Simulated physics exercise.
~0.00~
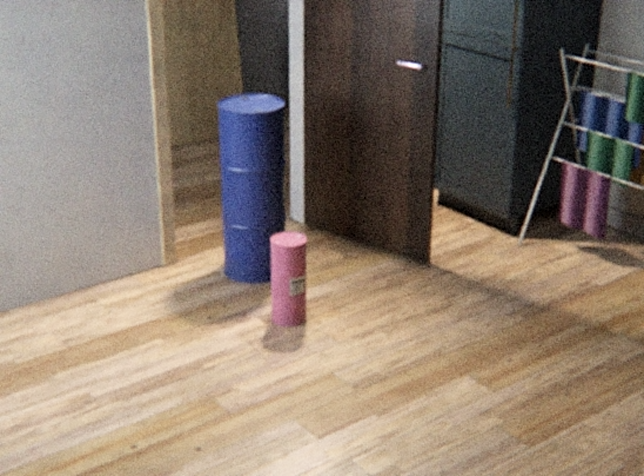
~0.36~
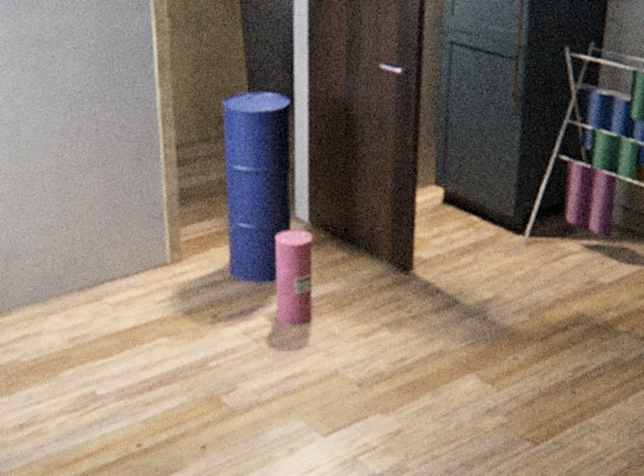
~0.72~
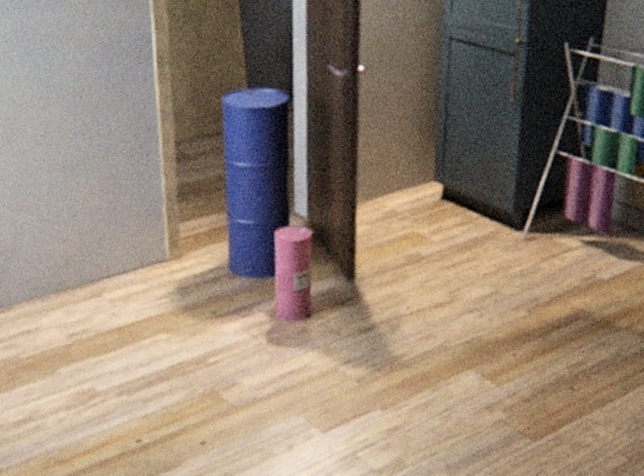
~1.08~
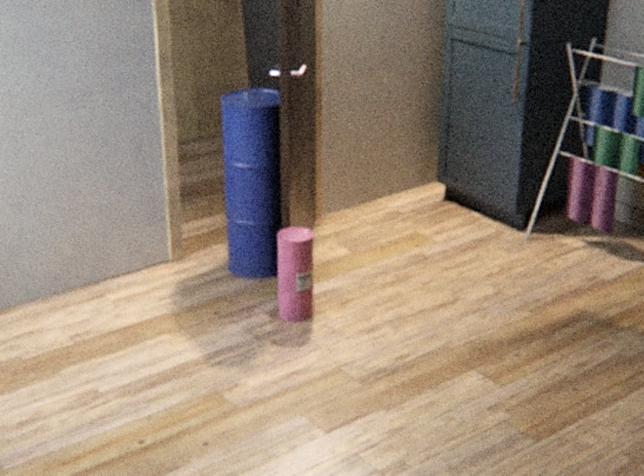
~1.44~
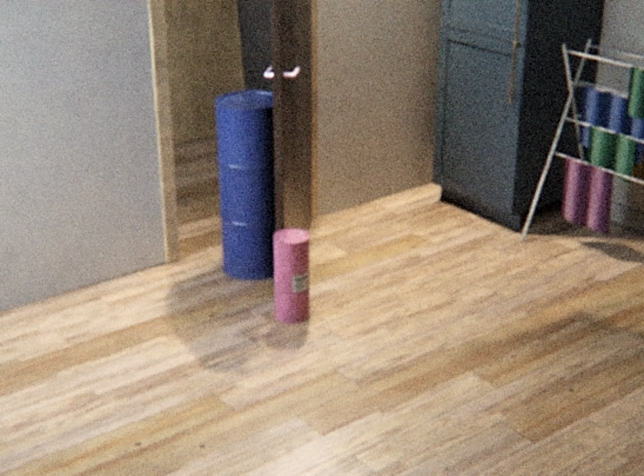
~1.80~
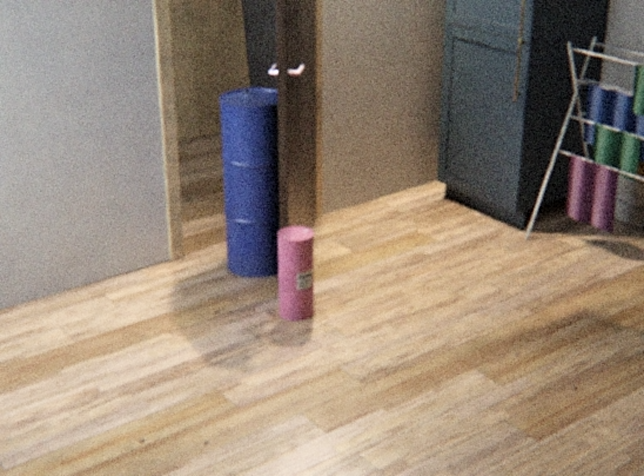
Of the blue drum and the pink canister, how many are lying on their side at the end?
None of them are. The blue drum and the pink canister are both still standing upright when the door is at rest.
